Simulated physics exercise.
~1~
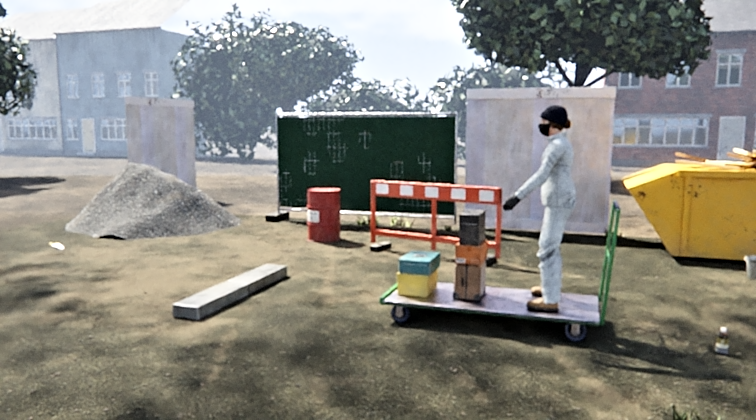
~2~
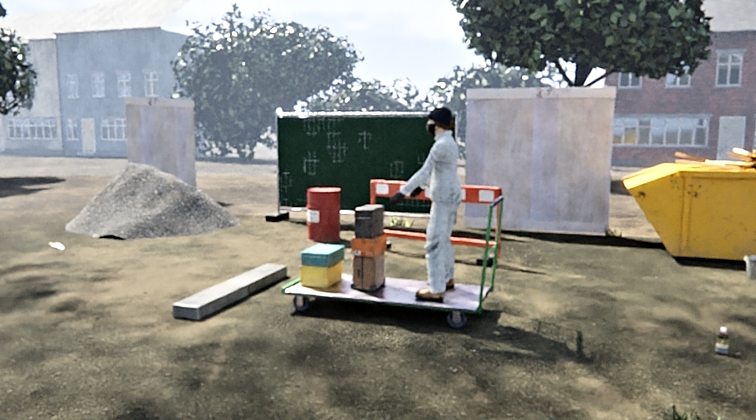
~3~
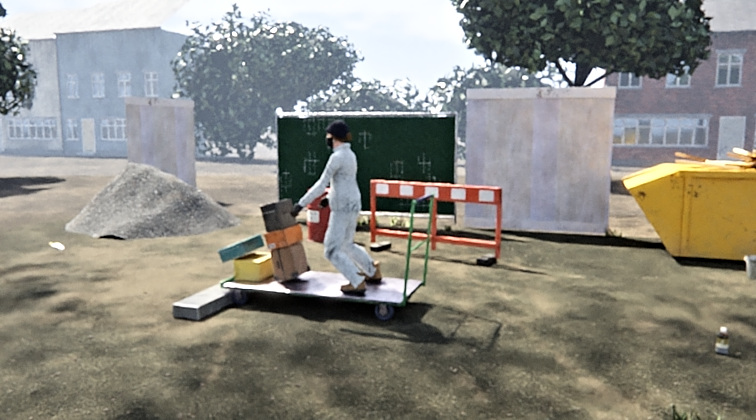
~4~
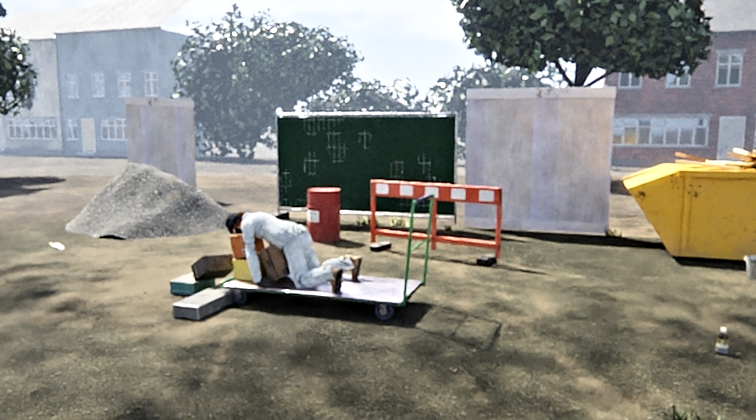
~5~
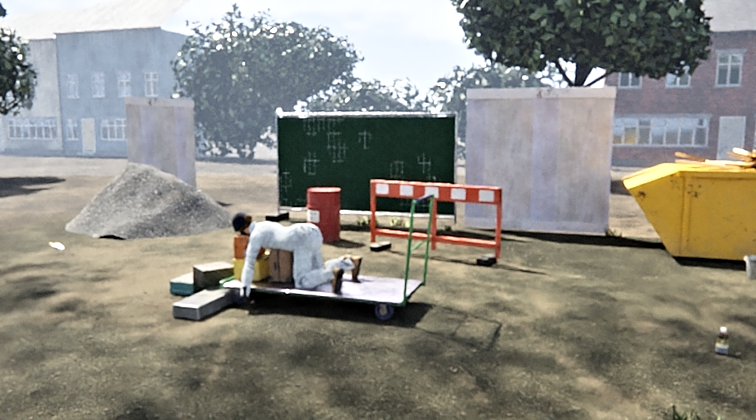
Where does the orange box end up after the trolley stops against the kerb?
The orange box stays on the trolley, tipped over near the front of the platform by the slumped worker.
A flat trolley carrying a standing worker and stacked boxes rolled left and stopped against a low kerb, pitching everyone and everything forward; the teal and black boxes landed beyond the front edge, while the worker ended slumped face down on the platform.
